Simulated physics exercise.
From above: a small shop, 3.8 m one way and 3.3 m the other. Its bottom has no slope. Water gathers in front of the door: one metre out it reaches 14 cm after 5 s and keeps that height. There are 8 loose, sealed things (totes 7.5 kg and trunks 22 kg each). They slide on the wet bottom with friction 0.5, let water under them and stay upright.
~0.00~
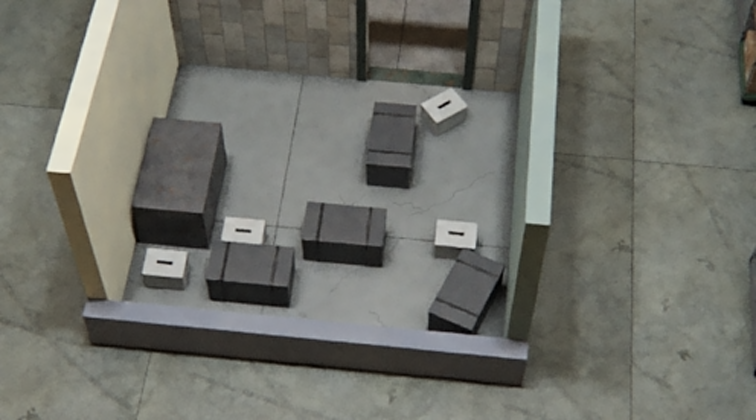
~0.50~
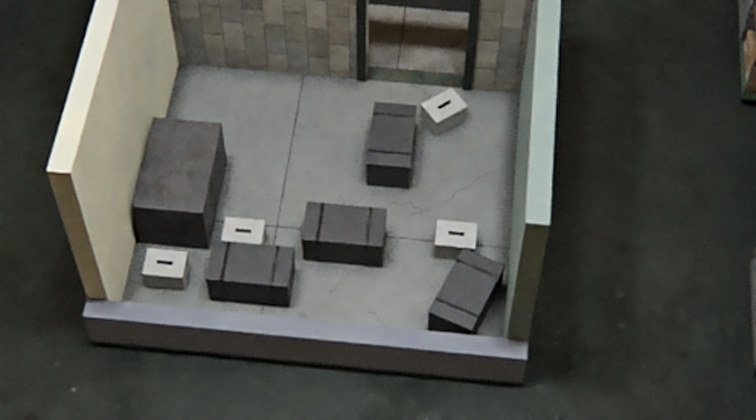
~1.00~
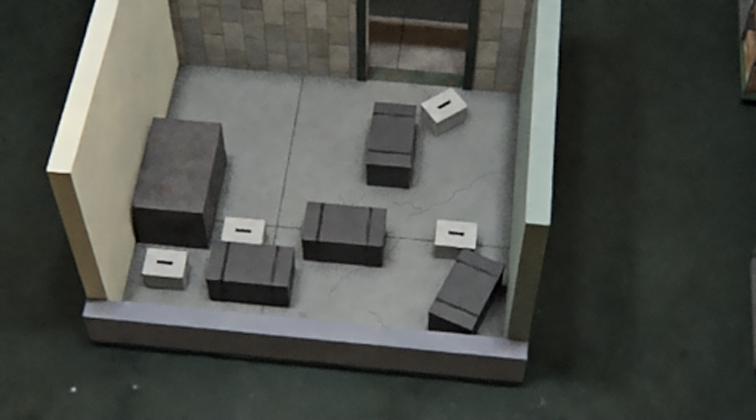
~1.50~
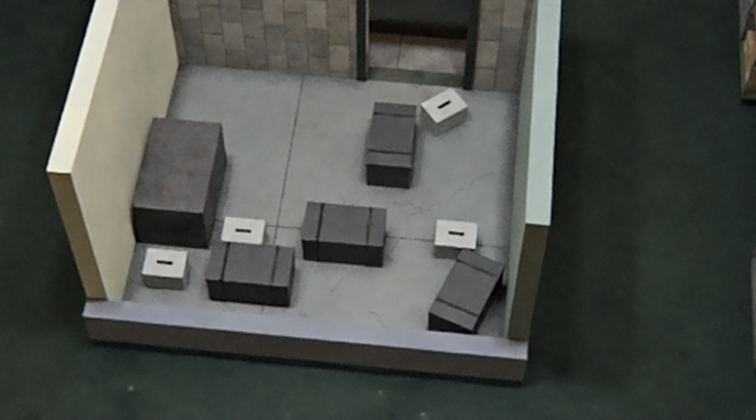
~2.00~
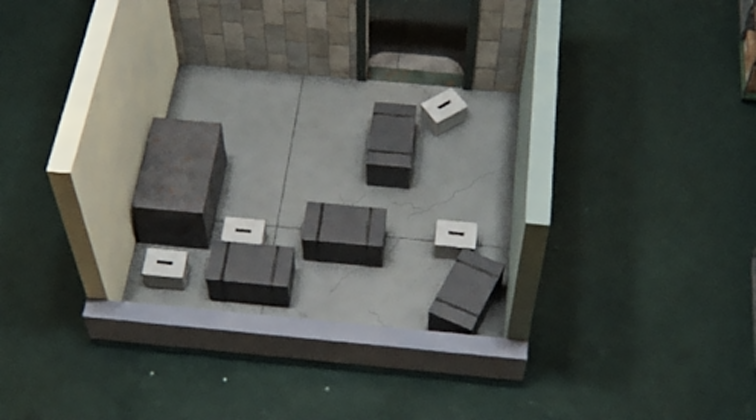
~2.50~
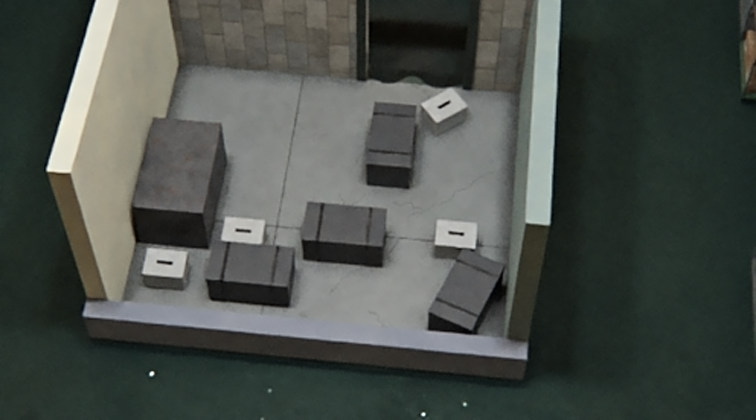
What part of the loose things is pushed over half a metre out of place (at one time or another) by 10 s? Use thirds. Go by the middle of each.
Share: Not even a third.
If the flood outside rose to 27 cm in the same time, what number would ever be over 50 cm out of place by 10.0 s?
In that case 7 of them.
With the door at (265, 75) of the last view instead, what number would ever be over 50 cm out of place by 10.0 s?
In that case 1 of them.
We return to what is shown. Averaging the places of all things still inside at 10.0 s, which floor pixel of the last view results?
Around (340, 259).
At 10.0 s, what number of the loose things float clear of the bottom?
2 of them.
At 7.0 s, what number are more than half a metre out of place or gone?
By then 1.
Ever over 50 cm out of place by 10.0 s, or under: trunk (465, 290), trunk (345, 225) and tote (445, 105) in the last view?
In that order: Under, less, over.
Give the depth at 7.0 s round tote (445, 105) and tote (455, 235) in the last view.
About 6 and 4 cm.
After 3.5 s 0 of 8 are over 50 cm from their spots; 0 afloat.
After 4.5 s 0 of 8 are over 50 cm from their spots; 0 afloat.
After 7.0 s 1 of 8 are over 50 cm from their spots; 0 afloat.
After 10.0 s 2 of 8 are over 50 cm from their spots, and 2 have been at some point; 2 afloat.
